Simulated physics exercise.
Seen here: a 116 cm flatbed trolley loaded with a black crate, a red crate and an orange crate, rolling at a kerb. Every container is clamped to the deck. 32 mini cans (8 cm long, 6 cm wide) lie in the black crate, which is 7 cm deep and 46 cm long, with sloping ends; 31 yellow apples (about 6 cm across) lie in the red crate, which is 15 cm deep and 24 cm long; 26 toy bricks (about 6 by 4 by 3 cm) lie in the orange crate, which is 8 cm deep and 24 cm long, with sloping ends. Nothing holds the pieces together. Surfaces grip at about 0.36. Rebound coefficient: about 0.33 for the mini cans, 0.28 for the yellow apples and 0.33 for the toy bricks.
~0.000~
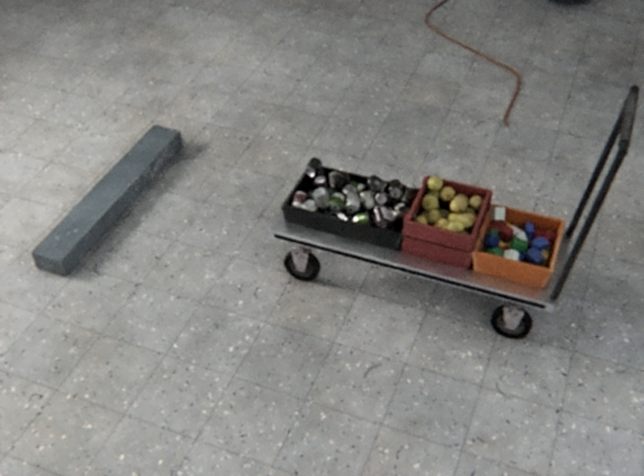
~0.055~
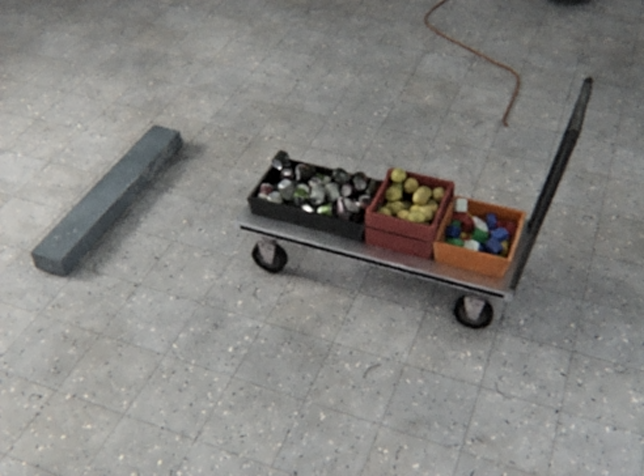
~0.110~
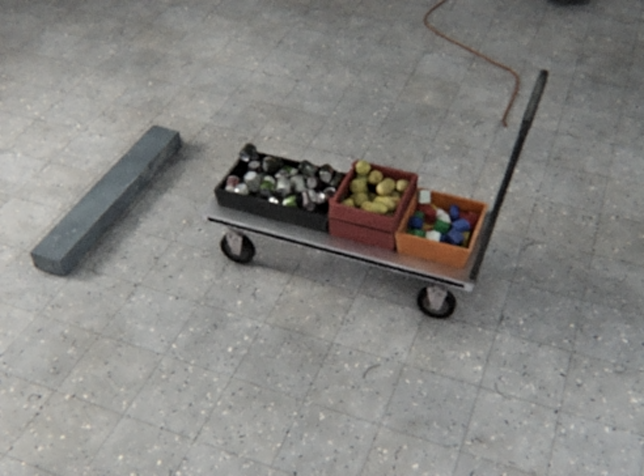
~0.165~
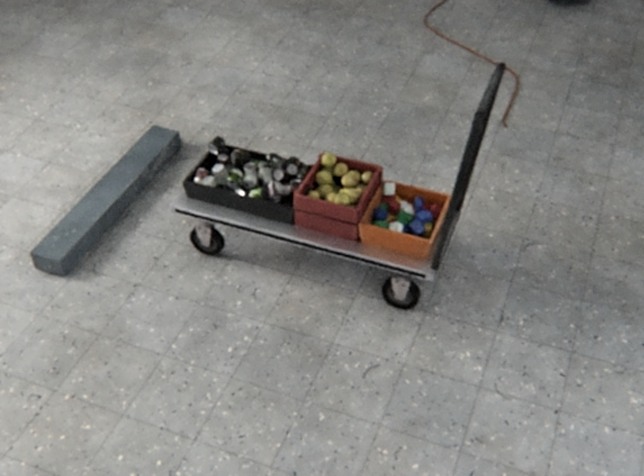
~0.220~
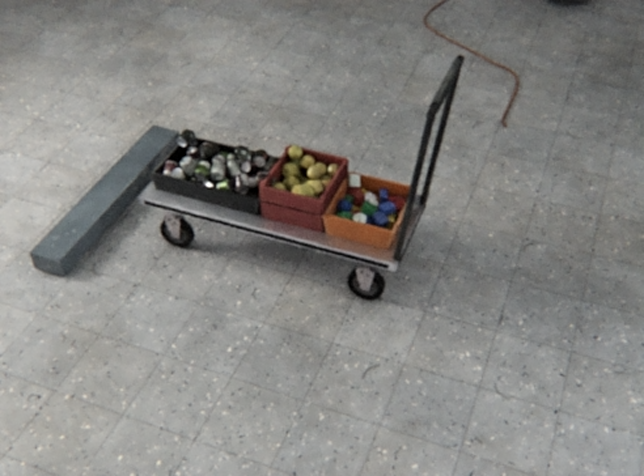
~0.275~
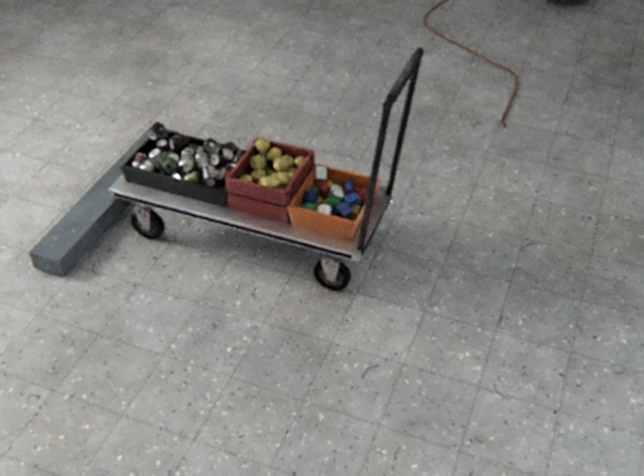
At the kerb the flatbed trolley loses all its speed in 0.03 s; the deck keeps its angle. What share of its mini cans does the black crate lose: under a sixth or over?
It sheds more than one in six of them.
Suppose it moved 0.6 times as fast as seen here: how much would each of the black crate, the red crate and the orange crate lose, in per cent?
In that case black crate 10, red crate 0, orange crate 0 per cent.
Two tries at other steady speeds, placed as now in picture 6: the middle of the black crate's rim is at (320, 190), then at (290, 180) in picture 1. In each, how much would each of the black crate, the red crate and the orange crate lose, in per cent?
Black crate 30 then 10, red crate 10 then 0, orange crate 10 then 0 per cent.
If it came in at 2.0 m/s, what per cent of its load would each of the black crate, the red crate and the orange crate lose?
In that case black crate 30, red crate 0, orange crate 10 per cent.
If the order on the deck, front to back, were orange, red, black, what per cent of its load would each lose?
Then black crate 20, red crate 10, orange crate 20 per cent.
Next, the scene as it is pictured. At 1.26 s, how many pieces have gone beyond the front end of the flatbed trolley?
Some 12 pieces.
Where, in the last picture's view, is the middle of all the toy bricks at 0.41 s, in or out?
Near (296, 188).
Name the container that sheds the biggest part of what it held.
It is the black crate.
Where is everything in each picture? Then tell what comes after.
In the first frame (each is followed by its nearest rim corner in this view), black crate, (399, 234); orange crate, (550, 270); 89 cm short of the stop; none out.
The second frame shows black crate, (362, 225); orange crate, (508, 260); 74 cm short of the stop.
The third frame shows black crate, (326, 217); orange crate, (468, 250); 59 cm short of the stop.
The fourth frame shows black crate, (291, 208); orange crate, (429, 241); 44 cm short of the stop.
The fifth frame shows black crate, (257, 200); orange crate, (391, 231); 29 cm short of the stop.
The sixth frame shows black crate, (224, 191); orange crate, (355, 222); 14 cm short of the stop; none out.
After 0.31 s, contact.
After 0.41 s, black crate 31 in, 1 out, red crate 31 in, 0 out and orange crate 26 in, 0 out.
After 0.53 s, black crate 24 in, 8 out, red crate 29 in, 2 out and orange crate 24 in, 2 out.
After 0.76 s, black crate 20 in, 12 out, red crate 29 in, 2 out and orange crate 22 in, 4 out.
When it is over (at 1.26 s), black crate 19 in, 13 out, red crate 29 in, 2 out and orange crate 22 in, 4 out. Asked share, 13 of 32, 41 per cent.
